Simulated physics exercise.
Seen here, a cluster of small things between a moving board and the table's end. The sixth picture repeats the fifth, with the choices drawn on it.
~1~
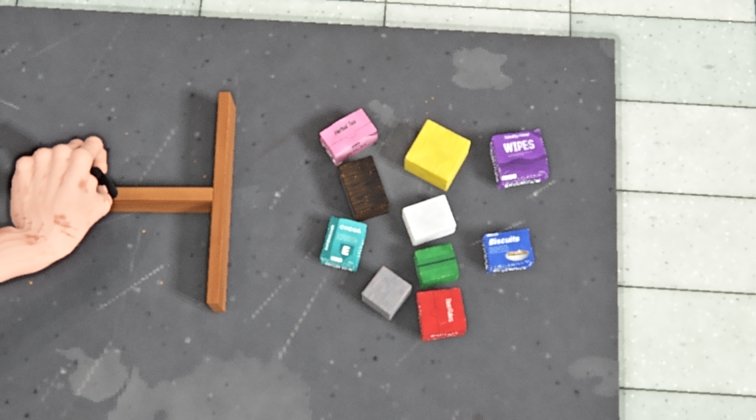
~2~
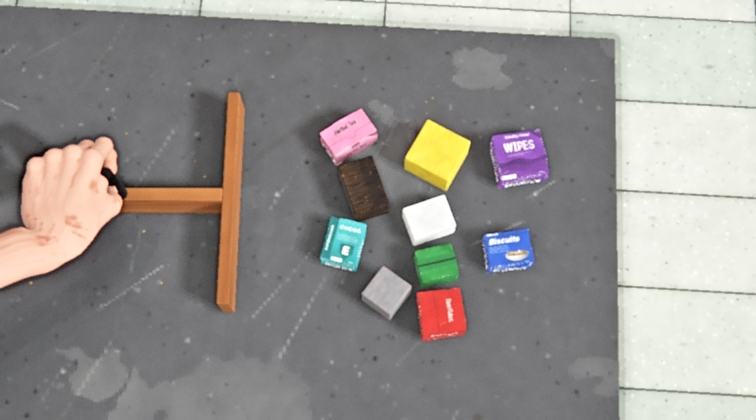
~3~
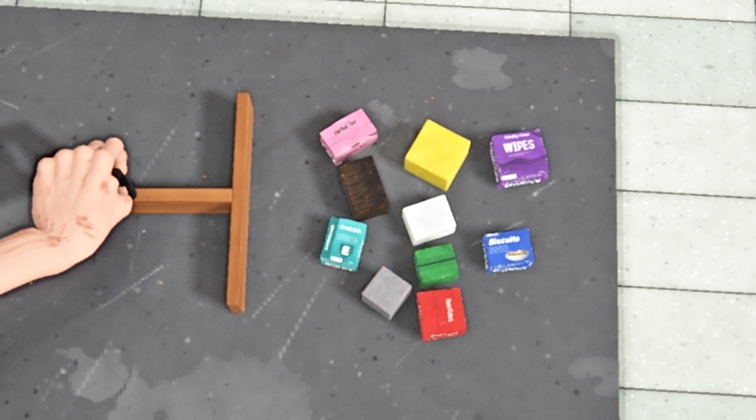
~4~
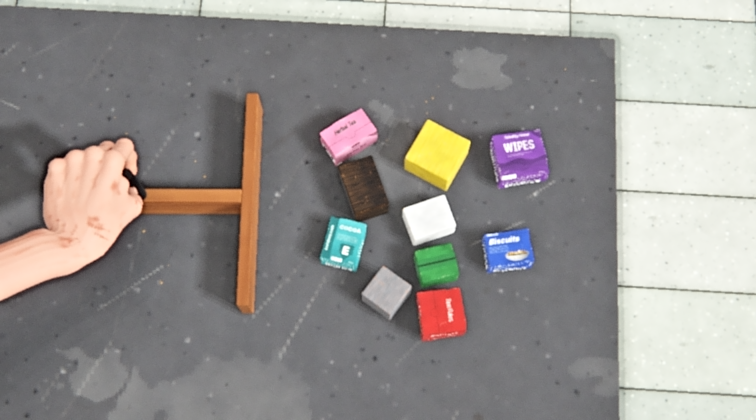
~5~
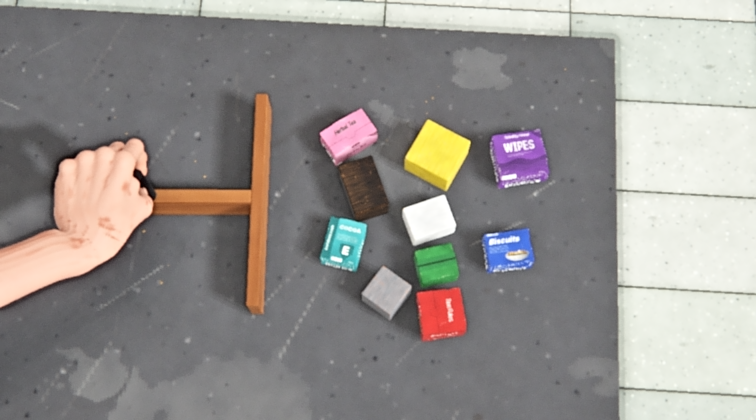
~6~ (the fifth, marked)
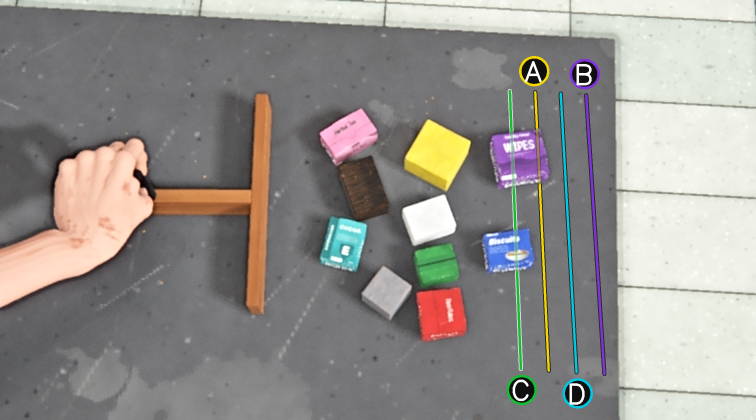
The clip shows a hand sliding a wooden T-shaped board slowly to the right across a dark, scuffed tabletop, narrowing the gap to a cluster of colourful packets and blocks, which stay still and untouched throughout.
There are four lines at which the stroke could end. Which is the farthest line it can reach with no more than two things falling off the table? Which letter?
A.
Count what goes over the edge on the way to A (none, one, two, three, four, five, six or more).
Two.
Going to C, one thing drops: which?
The blue packet.
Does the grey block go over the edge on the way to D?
No.
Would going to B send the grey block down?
Yes.
On the copy, A at (542, 226); B at (595, 229); C at (515, 224); D at (568, 227).
On A. First, board (359, 202); pink packet (394, 134); black block (383, 192).
Then, board (461, 208); blue packet (568, 257); purple box (567, 164).
Finally, board (543, 213); purple box over the edge; blue packet over the edge; two fallen.
By contrast, B drops six; C is within the limit but short; D drops four.
